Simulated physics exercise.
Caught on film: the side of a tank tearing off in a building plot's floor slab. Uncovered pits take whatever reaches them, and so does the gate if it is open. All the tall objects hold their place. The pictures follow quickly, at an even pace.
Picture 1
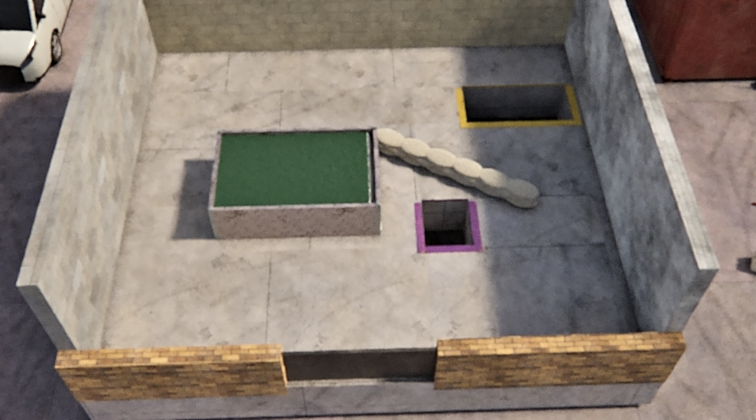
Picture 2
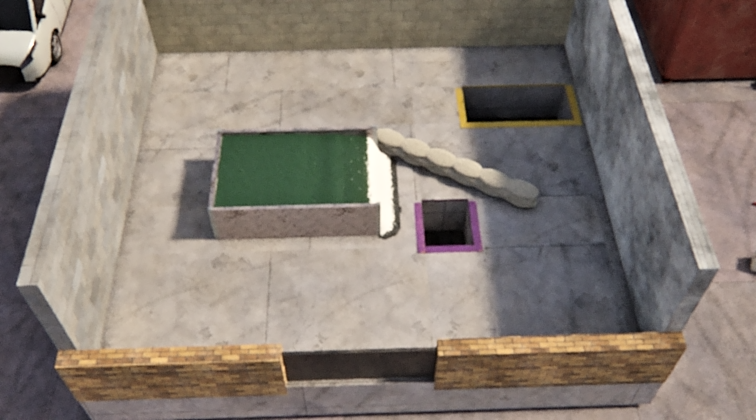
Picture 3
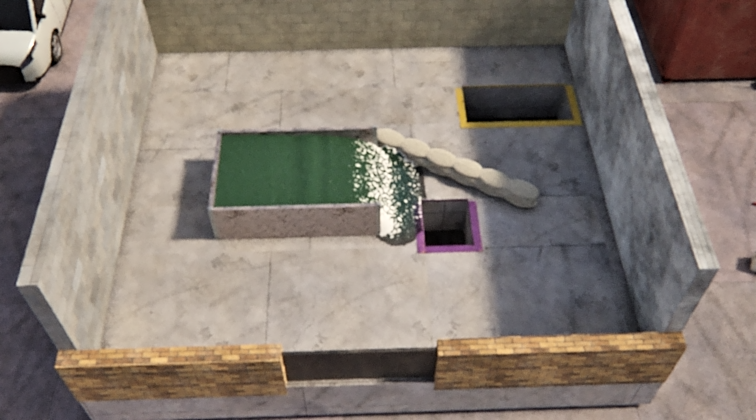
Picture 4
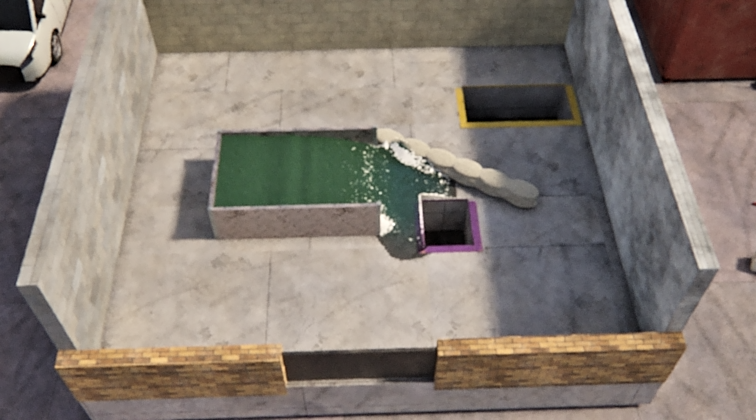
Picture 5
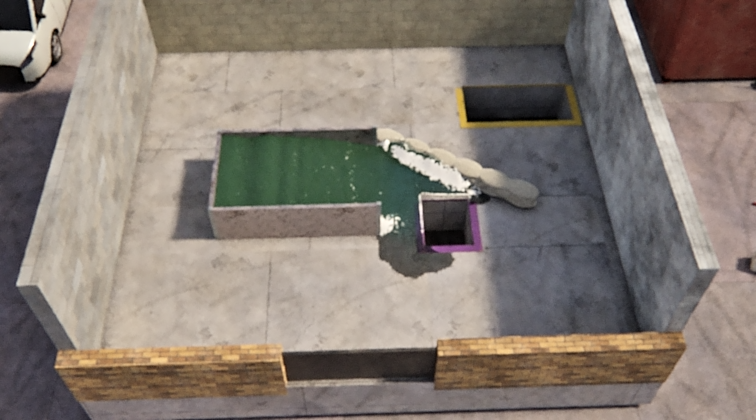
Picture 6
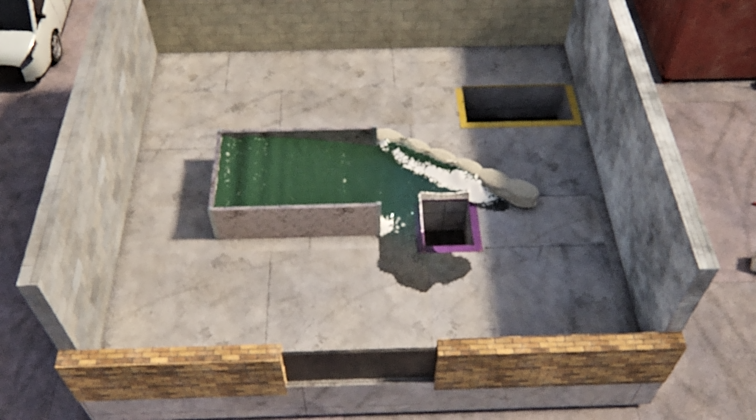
Green water sits still in a raised tank on a walled concrete slab, then bursts from its right side in a white, foaming spill. It spreads across the floor to a lumpy pale barrier and the purple-edged square opening, runs along the barrier toward its right end, and wets the slab below the opening.
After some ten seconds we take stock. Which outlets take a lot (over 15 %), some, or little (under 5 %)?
In the end: The gate takes not even 5 %; the purple pit takes above 15 %; the yellow pit takes not even 5 %.
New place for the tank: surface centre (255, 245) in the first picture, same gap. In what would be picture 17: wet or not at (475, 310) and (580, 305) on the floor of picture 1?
As listed: Under water, wet.
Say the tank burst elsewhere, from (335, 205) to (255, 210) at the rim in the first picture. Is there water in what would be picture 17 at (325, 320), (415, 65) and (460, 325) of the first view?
As listed: Wet, clear, covered.
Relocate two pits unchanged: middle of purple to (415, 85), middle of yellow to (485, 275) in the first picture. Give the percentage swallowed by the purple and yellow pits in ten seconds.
In per cent: Purple 0, yellow 65.
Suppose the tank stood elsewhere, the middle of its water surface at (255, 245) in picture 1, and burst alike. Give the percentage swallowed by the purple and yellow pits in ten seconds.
Parts in a hundred: Purple 40, yellow 20.
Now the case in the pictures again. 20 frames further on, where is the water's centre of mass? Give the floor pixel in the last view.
At about (367, 212).
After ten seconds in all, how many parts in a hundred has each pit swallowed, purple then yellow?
Roughly 72 per cent, then 0 per cent.
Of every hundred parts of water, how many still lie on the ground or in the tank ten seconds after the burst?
Close to 26 %.
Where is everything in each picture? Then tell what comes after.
Still water in the tank at (296, 170), in the first picture.
Water pours out at (375, 186) and has run to a hidden place, in the second picture.
Water pours out at (375, 187) and has run to (409, 238), in the third picture.
The front is at (422, 250), out from the gap at (375, 188), in the fourth picture.
Water pours out at (375, 188) and has run to (485, 196), in the fifth picture.
Water pours out at (375, 188) and has run to (506, 204), in the sixth picture.
A moment on, water covers 10 % of the floor; the gate 0 %, the purple pit 19 %, the yellow pit 0 %.
Next, water covers 15 % of the floor; the gate 0 %, the purple pit 36 %, the yellow pit 0 %.
Then, water covers 20 % of the floor; the gate 0 %, the purple pit 53 %, the yellow pit 0 %.
Later, water covers 20 % of the floor; the gate 0 %, the purple pit 64 %, the yellow pit 0 %.
In the end, water covers 30 % of the floor; the gate 0 %, the purple pit 73 %, the yellow pit 0 %.
